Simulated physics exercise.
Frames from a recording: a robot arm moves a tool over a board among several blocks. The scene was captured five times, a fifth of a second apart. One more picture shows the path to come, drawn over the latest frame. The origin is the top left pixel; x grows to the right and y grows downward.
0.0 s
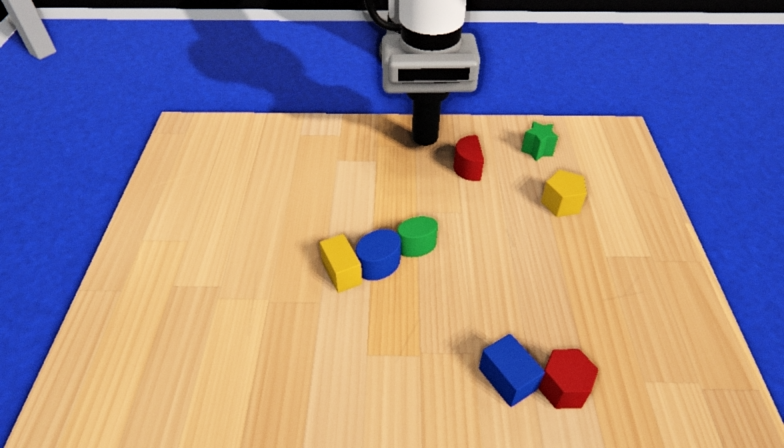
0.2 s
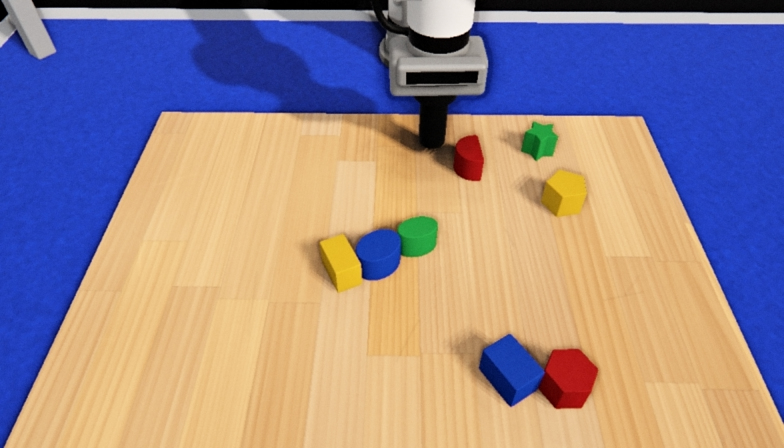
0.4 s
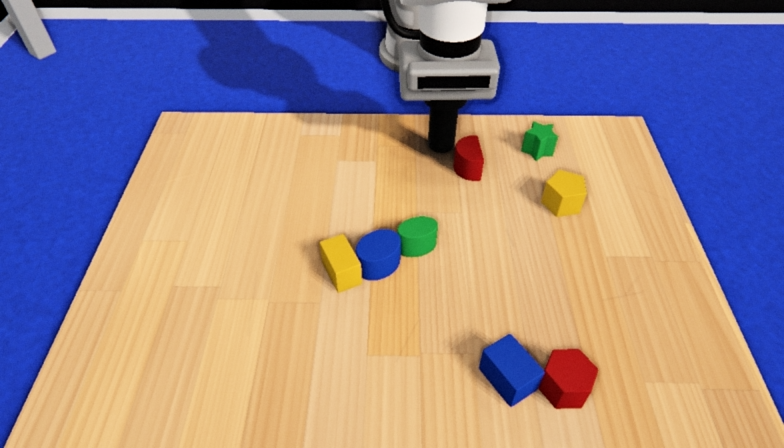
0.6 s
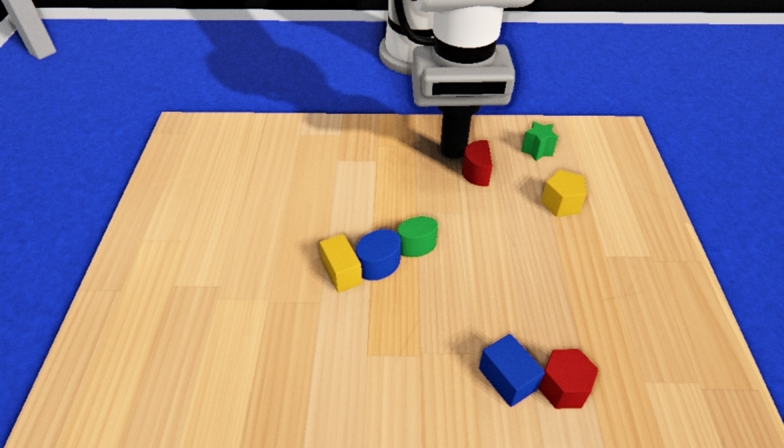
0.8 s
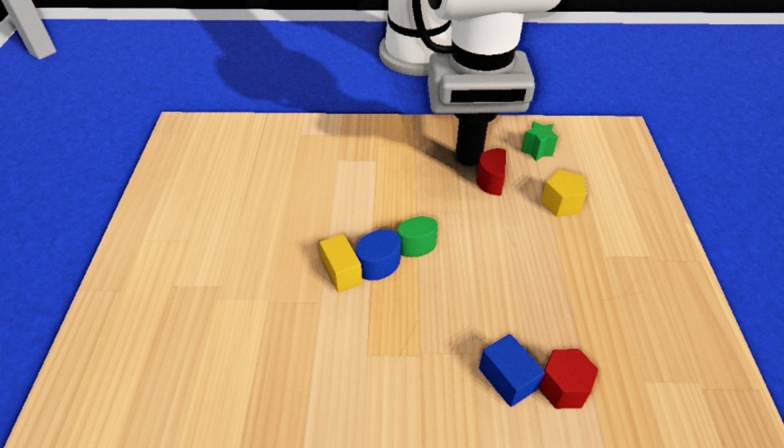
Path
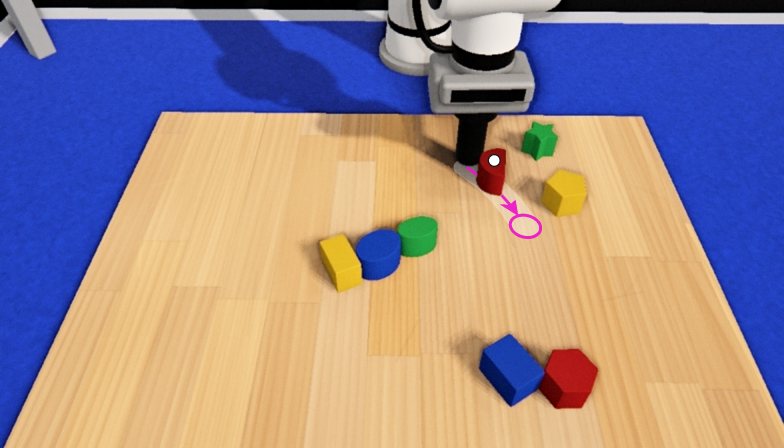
Robot arm moving its black tool right to a red D-shaped block, then pushing it slightly right across a wooden board.
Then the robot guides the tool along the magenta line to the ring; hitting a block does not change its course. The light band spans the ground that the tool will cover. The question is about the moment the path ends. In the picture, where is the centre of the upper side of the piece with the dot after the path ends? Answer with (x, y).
The top centre is at (566, 207).
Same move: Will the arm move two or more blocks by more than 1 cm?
My answer is no.
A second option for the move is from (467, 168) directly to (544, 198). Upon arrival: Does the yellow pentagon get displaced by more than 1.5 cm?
It seems so.
The drawn path runs from (467, 168) through (500, 193) to (525, 226); the dot is on the red D-shaped block.
On the path given first. One third of the way, tool at (492, 176); red D-shaped block at (521, 178).
Two thirds of the way, tool at (512, 195); red D-shaped block at (546, 194), turned 30° anticlockwise.
At the end, tool at (528, 217); red D-shaped block at (566, 207), turned 70° anticlockwise; green star block not moved; yellow pentagon at (571, 183).
